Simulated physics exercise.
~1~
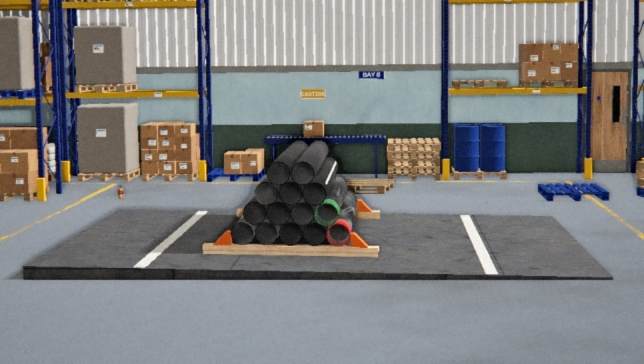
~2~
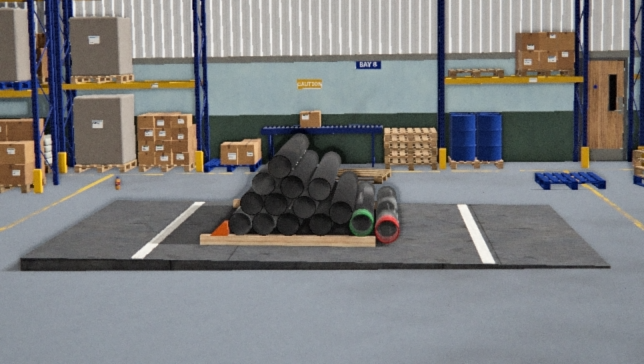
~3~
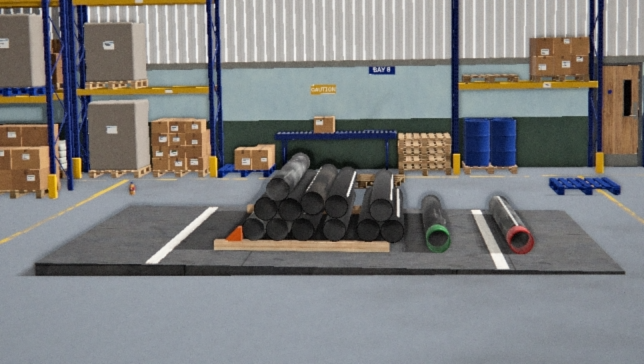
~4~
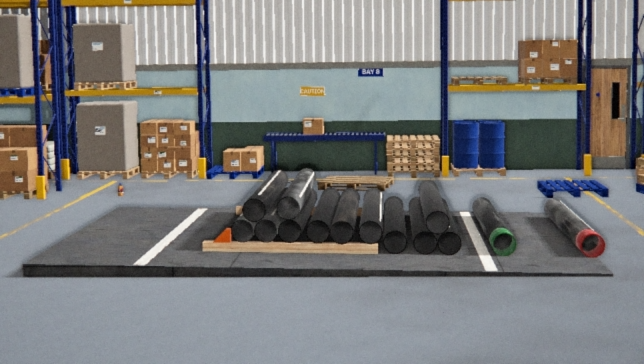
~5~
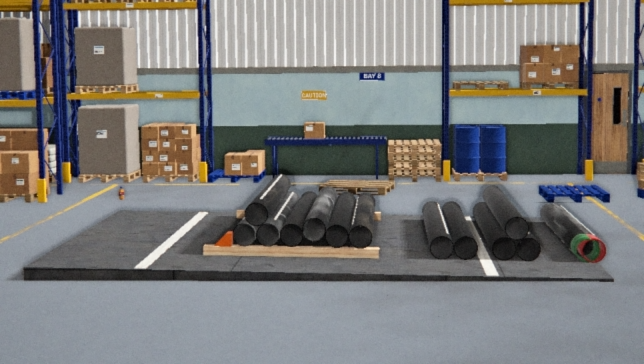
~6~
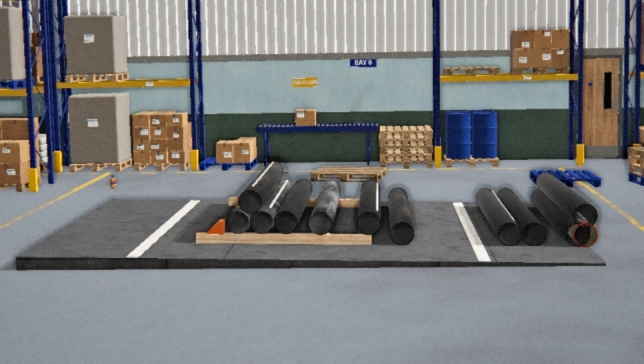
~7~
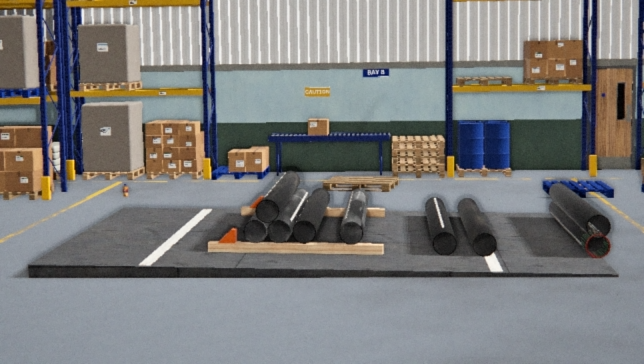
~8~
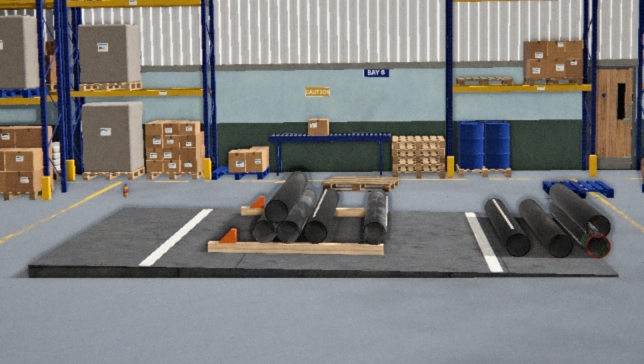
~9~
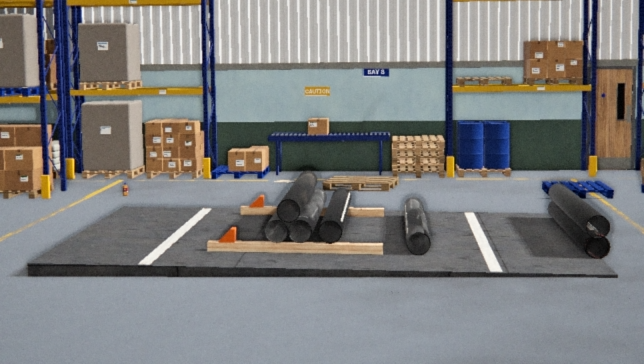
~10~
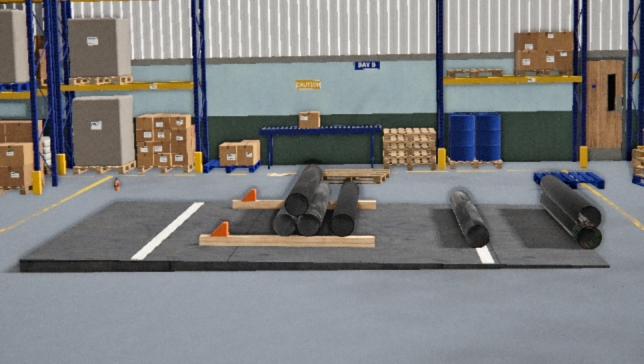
Black pipes stacked in a warehouse spilled to the right, the red-ringed one leading and the green-ringed one following past the right white line, and more rolled after them until a few remained on the wooden bearers and others lay scattered to the right.
